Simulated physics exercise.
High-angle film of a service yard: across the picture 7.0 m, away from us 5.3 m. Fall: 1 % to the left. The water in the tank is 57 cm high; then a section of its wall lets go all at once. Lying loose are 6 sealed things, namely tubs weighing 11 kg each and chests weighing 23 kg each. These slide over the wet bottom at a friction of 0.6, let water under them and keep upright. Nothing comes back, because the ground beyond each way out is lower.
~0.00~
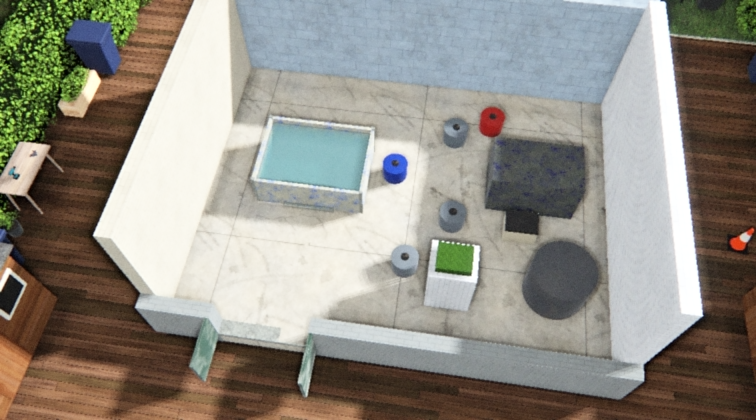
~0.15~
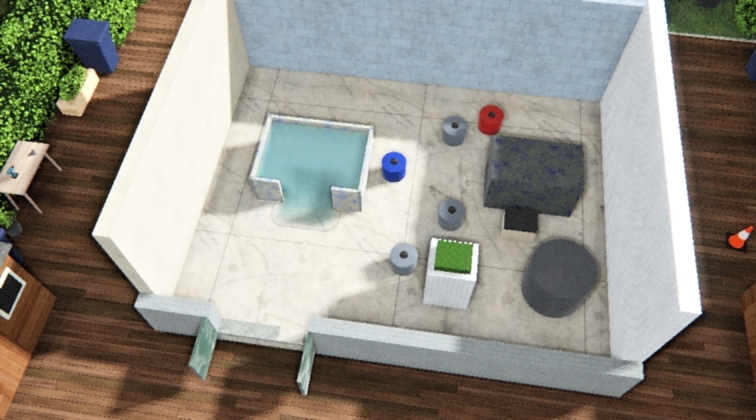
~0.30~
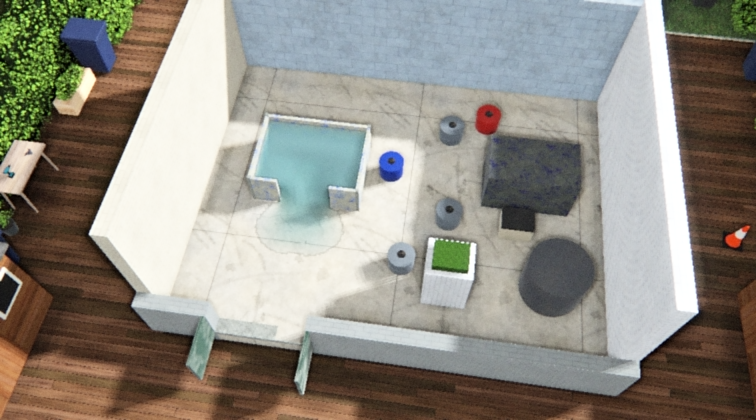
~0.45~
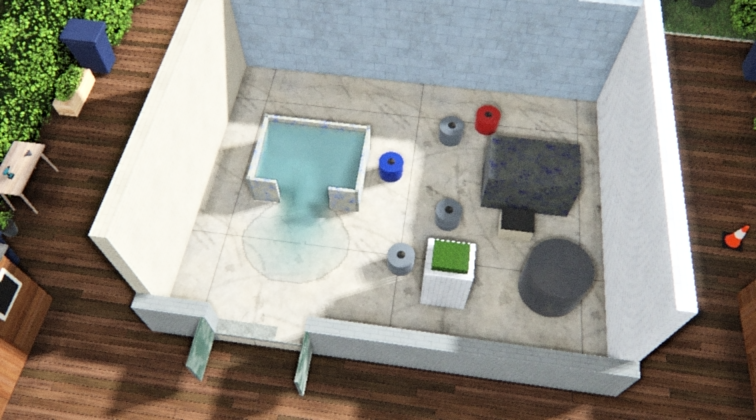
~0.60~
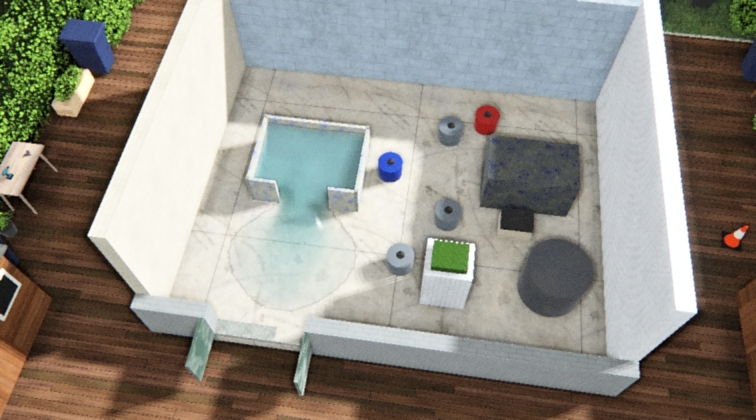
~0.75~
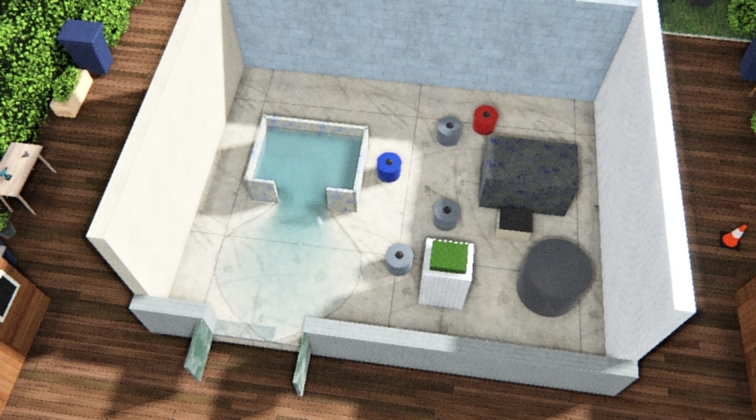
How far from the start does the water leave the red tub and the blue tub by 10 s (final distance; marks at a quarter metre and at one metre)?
First the red tub: It stays about where it started; then the blue tub: It stays about where it started.
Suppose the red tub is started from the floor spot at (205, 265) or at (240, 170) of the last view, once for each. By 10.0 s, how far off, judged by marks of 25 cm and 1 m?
Try one, it covers a moderate distance; try two, it keeps its spot.
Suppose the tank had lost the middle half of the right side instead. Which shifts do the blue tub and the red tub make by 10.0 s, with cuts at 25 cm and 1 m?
Note: Blue tub swept well away, red tub swept well away.
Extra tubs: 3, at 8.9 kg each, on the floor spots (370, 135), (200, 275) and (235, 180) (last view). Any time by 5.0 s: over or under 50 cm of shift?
Answers, first to last: Not exceeding, exceeding, not exceeding.
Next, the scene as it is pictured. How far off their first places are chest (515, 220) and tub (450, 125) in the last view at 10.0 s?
In that order: 0 cm, 0 cm.
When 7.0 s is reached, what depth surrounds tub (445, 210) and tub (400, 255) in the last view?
Some 1 cm at the first, some 2 cm at the second.
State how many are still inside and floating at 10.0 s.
At that time, 0.
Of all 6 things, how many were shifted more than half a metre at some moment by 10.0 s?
Count: 0.
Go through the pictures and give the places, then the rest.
In the first picture, the red tub at (493, 117), on the bottom; the blue tub at (395, 163), on the bottom; 2.4 m2 under water; 0 of 6 have shifted.
In the second picture, the red tub at (492, 115), on the bottom; the blue tub at (394, 162) rests on the ground; 2.8 m2 under water; 0 of 6 have shifted.
In the third picture, the red tub at (489, 114), on the bottom; the blue tub at (392, 161) rests on the ground; 3.5 m2 under water; 0 of 6 have shifted.
In the fourth picture, the red tub at (489, 115), on the bottom; the blue tub at (391, 162) rests on the ground; 4.4 m2 under water; 0 of 6 have shifted.
In the fifth picture, the red tub at (488, 115), on the bottom; the blue tub at (391, 162) rests on the ground; water covers 5.4 m2; 0 of 6 have shifted.
In the sixth picture, the red tub at (487, 115), on the bottom; the blue tub at (389, 162), on the bottom; 6.5 m2 under water; 0 of 6 have shifted.
After 2.0 s the red tub is near (487, 115), 0.0 m from its start, aground; the blue tub is near (389, 162), 0.0 m from its start, aground; 0 of 6 are out; 0 afloat.
After 4.5 s the red tub is near (487, 115), 0.0 m from its start, aground; the blue tub is near (389, 162), 0.0 m from its start, aground; 0 of 6 are out; 0 afloat.
After 7.0 s the red tub is near (487, 115), 0.0 m from its start, aground; the blue tub is near (389, 162), 0.0 m from its start, aground; 0 of 6 are out; 0 afloat.
After 10.0 s the red tub is near (487, 115), 0.0 m from its start, aground; the blue tub is near (389, 162), 0.0 m from its start, aground; 0 of 6 are out; 0 afloat.
